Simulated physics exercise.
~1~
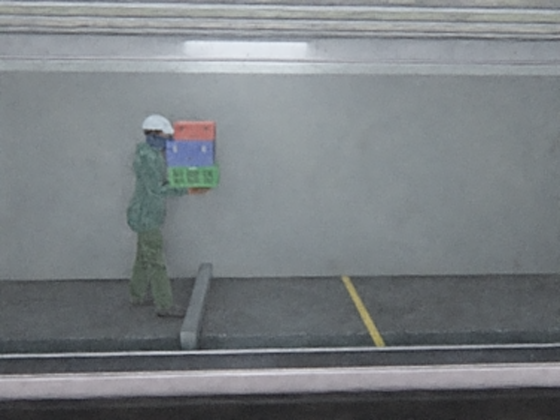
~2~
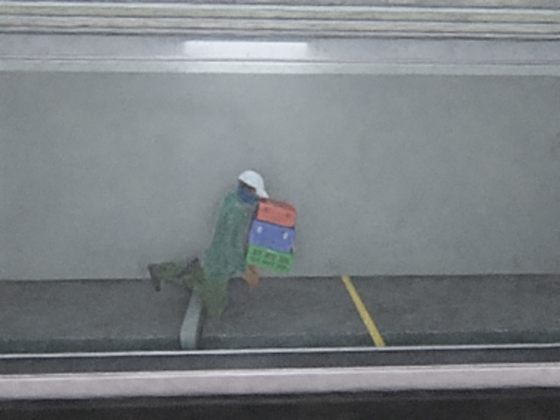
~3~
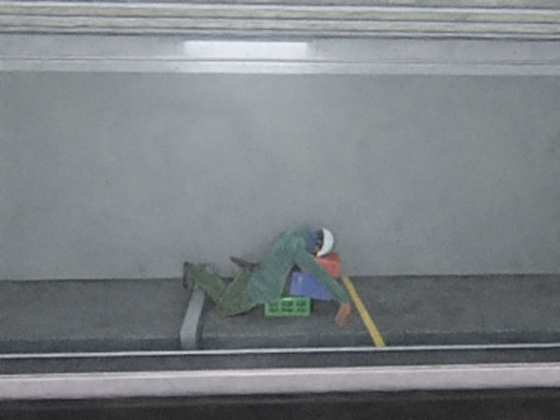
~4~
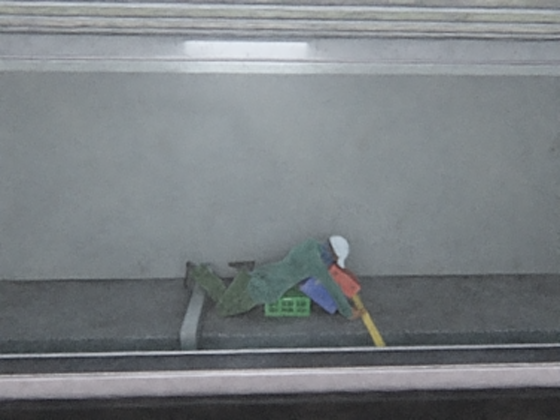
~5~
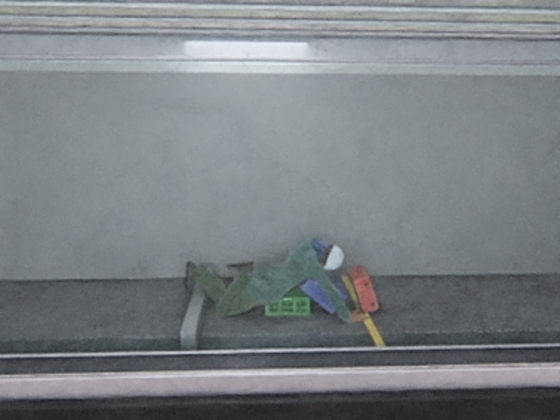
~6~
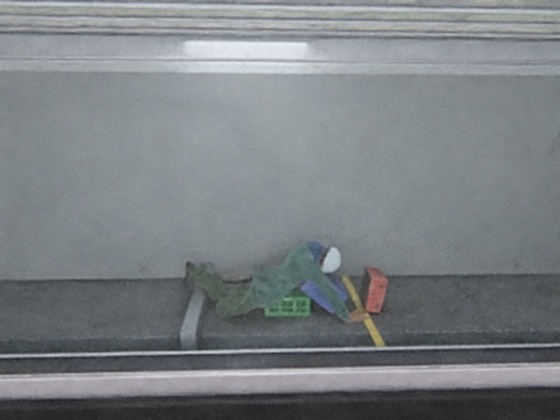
In a grey shuttle, a person carrying boxes trips over a rail, spilling them.
